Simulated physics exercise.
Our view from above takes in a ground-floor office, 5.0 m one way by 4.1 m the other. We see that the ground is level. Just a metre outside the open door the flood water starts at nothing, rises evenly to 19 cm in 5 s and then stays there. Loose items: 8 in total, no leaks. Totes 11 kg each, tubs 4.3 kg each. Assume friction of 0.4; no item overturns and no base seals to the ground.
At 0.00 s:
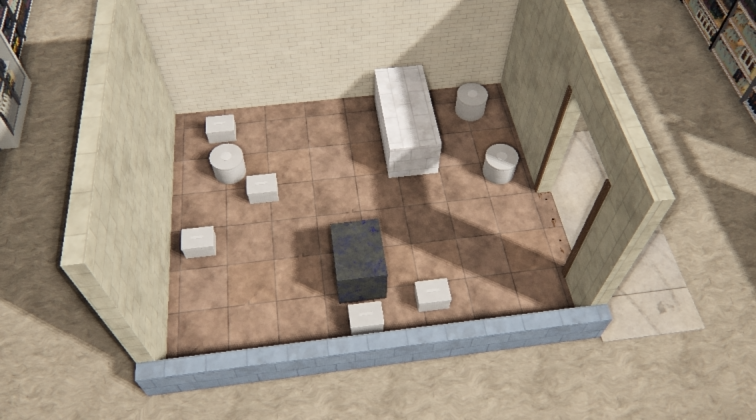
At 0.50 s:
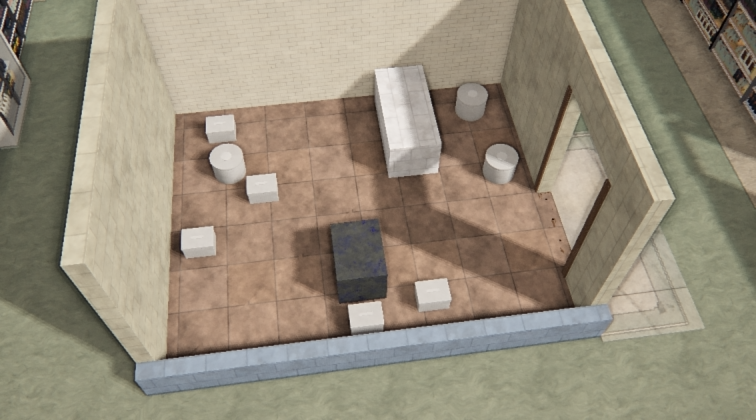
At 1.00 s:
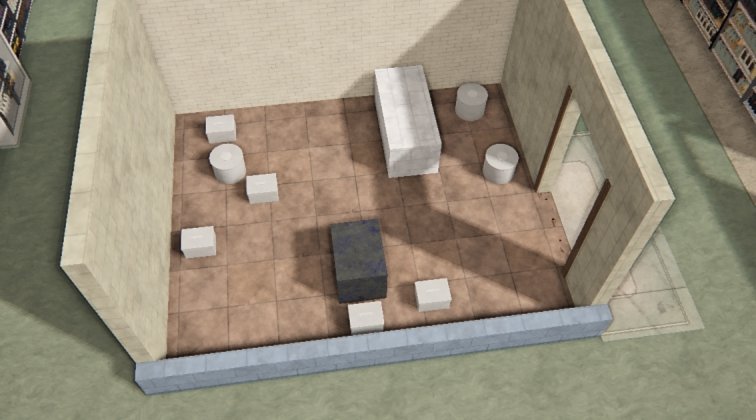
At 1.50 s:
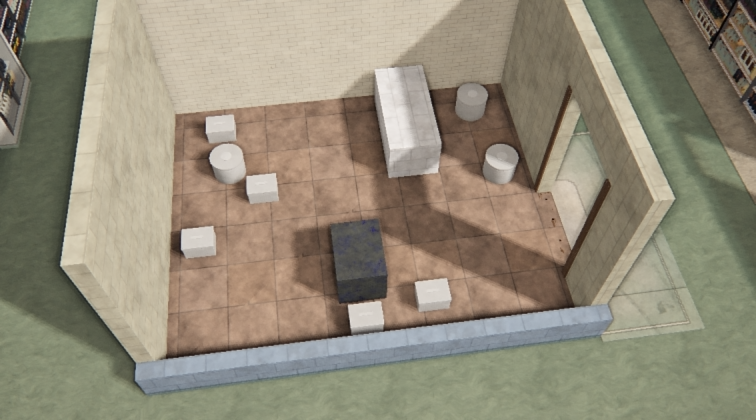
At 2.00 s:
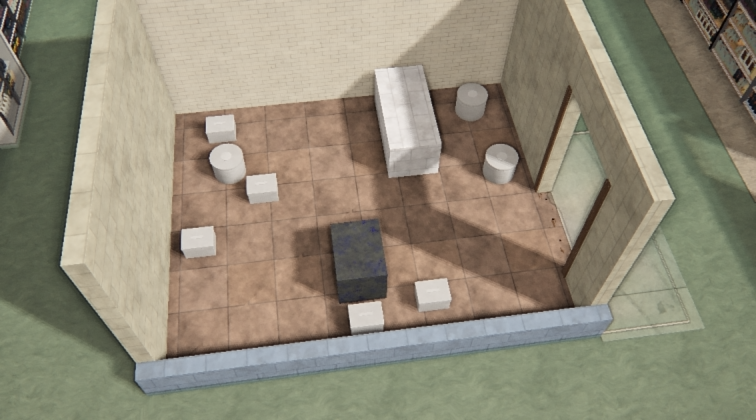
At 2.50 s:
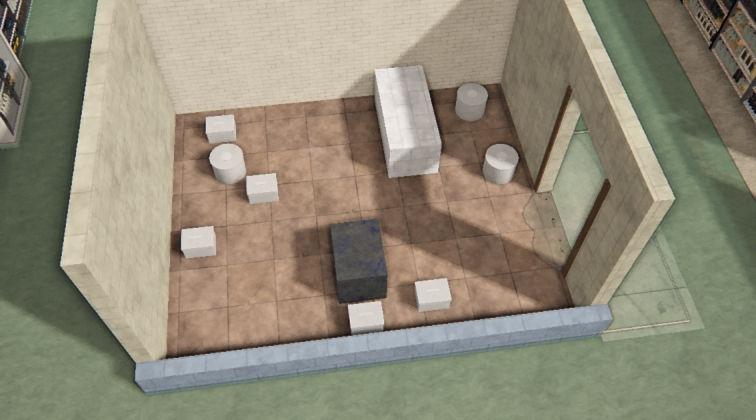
Greenish water spreads over the ground outside a walled, tile-floored room seen from above, then creeps slightly through the doorway on the right, while the white boxes, round tubs, long pale block and dark block inside stay still.
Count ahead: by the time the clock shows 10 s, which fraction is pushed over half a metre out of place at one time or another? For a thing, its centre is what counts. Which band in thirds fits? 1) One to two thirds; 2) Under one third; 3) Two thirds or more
The answer is 2.
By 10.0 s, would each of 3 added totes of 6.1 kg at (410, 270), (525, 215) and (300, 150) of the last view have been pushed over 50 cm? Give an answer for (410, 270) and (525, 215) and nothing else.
Note: Item 1 above threshold; item 2 above threshold.
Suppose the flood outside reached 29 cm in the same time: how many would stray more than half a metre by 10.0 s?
5.
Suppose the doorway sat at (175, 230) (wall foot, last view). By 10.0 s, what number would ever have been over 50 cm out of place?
4.
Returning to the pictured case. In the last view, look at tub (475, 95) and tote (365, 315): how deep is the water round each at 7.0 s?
Close to 1 and 5 centimetres.
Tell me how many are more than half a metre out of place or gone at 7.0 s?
It comes to 0.
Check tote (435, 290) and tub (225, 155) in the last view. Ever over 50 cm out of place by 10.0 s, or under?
The first is beyond the limit and the second is within the limit.
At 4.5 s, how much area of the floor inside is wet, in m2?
Roughly 4.5 m2 of it is wet.
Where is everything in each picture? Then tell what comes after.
In the first frame, a tote at (366, 314) rests on the ground; a tub at (473, 94), on the bottom; 0.0 m2 under water; 0 of 8 have shifted.
In the second frame, a tote at (366, 314), on the bottom; a tub at (473, 94) rests on the ground; water covers 0.0 m2; 0 of 8 have shifted.
In the third frame, a tote at (366, 314) rests on the ground; a tub at (473, 94) rests on the ground; water covers 0.0 m2; 0 of 8 have shifted.
In the fourth frame, a tote at (366, 314), on the bottom; a tub at (473, 94), on the bottom; water covers 0.0 m2; 0 of 8 have shifted.
In the fifth frame, a tote at (366, 314), on the bottom; a tub at (473, 94) rests on the ground; water covers 0.0 m2; 0 of 8 have shifted.
In the sixth frame, a tote at (366, 314), on the bottom; a tub at (473, 94), on the bottom; water covers 0.2 m2; 0 of 8 have shifted.
After 3.5 s 0 of 8 are over 50 cm from their spots; 0 afloat.
After 4.5 s 0 of 8 are over 50 cm from their spots; 0 afloat.
After 7.0 s 0 of 8 are over 50 cm from their spots; 0 afloat.
After 10.0 s 2 of 8 are over 50 cm from their spots, and 2 have been at some point; 1 afloat.
